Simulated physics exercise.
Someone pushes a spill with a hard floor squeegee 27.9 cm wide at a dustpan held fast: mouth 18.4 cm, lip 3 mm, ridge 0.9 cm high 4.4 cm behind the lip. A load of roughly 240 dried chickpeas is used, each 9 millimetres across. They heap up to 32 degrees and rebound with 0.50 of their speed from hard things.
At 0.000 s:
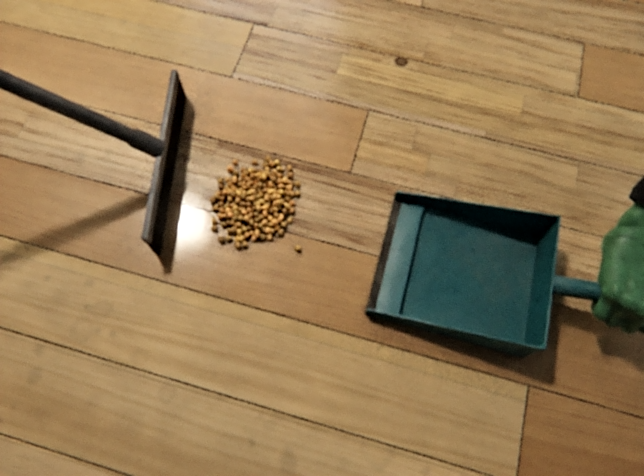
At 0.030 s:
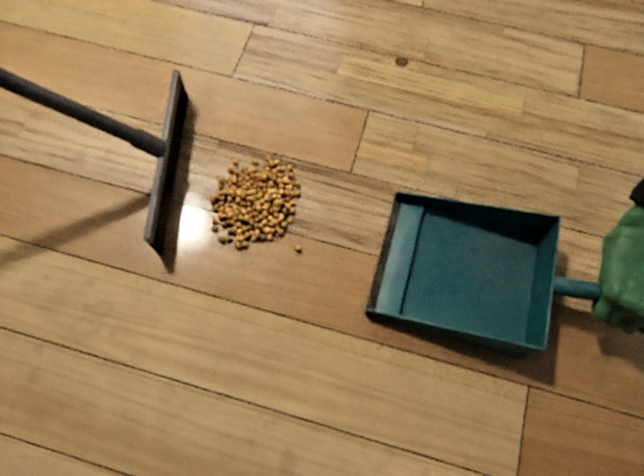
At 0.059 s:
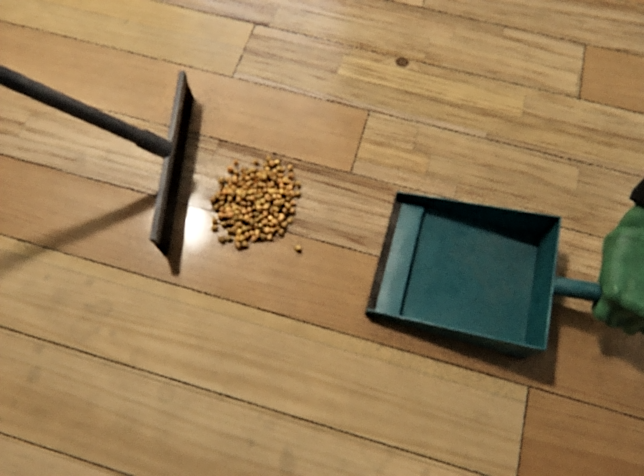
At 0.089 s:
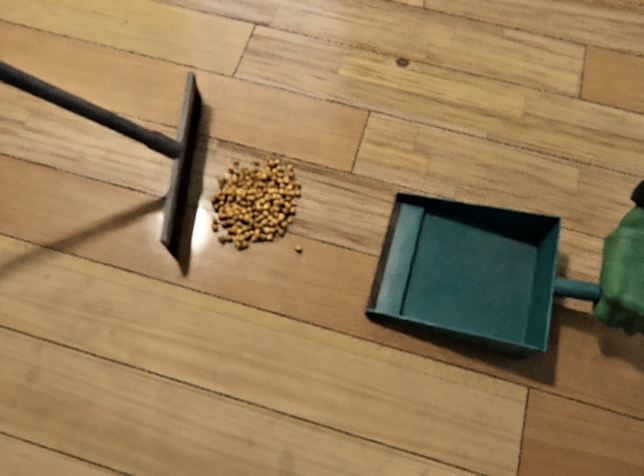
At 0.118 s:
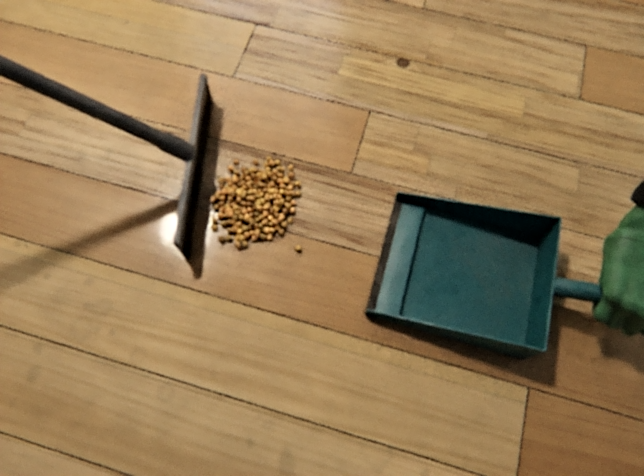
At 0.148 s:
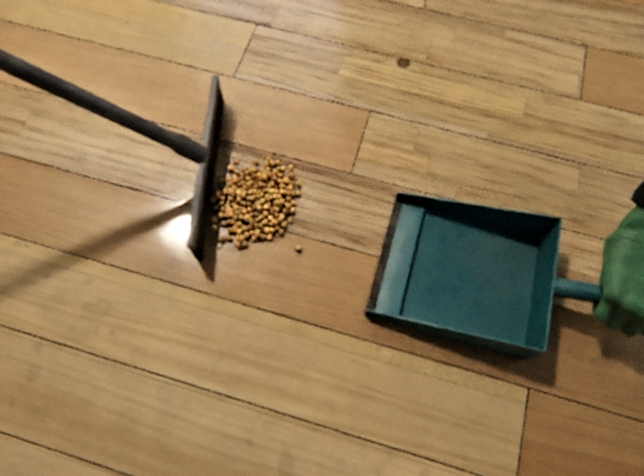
A green-gloved hand holds a teal dustpan still while a dark squeegee slides right to the chickpeas.
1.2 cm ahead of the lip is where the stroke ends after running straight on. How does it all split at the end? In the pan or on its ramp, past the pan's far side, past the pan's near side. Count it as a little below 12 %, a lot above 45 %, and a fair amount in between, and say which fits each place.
Pan: A fair amount, far side: A fair amount, near side: A little.
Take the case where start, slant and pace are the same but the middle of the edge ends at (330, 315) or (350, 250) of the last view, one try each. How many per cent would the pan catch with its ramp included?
About 5 and 15 per cent.
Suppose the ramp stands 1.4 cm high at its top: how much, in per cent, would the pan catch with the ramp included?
25 %.
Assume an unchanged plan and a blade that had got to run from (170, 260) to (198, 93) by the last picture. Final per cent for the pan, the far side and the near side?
Final per cent - pan 0, far 15, near 5.
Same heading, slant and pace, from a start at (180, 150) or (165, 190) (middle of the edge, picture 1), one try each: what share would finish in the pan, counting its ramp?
About 30 and 20 per cent.
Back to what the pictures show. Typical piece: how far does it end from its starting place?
It comes to some 20 cm.
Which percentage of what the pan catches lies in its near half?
I'd say near 30 per cent.
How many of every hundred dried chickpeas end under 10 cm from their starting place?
I'd estimate roughly 0 per cent.
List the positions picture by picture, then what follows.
Blade from (147, 239) to (176, 77), moved 0.0 cm, 0 of the pieces shifted so far; middle of the pieces at (257, 202); pan at (469, 277), in the first frame.
Blade from (149, 239) to (178, 77), moved 0.3 cm, 0 of the pieces shifted so far; middle of the pieces at (258, 202), in the second frame.
Blade from (155, 240) to (184, 77), moved 1.1 cm, 0 of the pieces shifted so far; middle of the pieces at (258, 202), in the third frame.
Blade from (165, 241) to (193, 79), moved 2.5 cm, 0 of the pieces shifted so far; middle of the pieces at (258, 202), in the fourth frame.
Blade from (178, 243) to (204, 80), moved 4.3 cm, 0 of the pieces shifted so far; middle of the pieces at (258, 202), in the fifth frame.
Blade from (192, 246) to (216, 82), moved 6.2 cm, 0 of the pieces shifted so far; middle of the pieces at (258, 202); pan at (469, 279). Its pace works out near 0.63 m/s, heading 6 degrees away from the viewer's side, in the sixth frame.
After 0.34 s, middle of the blade 16 cm from the lip; 0 % over the lip, far side 20 %, near side 0 %.
After 0.47 s, middle of the blade 8 cm from the lip; 0 % over the lip, far side 25 %, near side 0 %.
After 0.72 s, middle of the blade 5 cm from the lip; 30 % over the lip, far side 35 %, near side 0 %.
In the end, at 1.1 s, pan 30 %, far side 35 %, near side 0 %, in front of the lip or behind the blade 35 %.
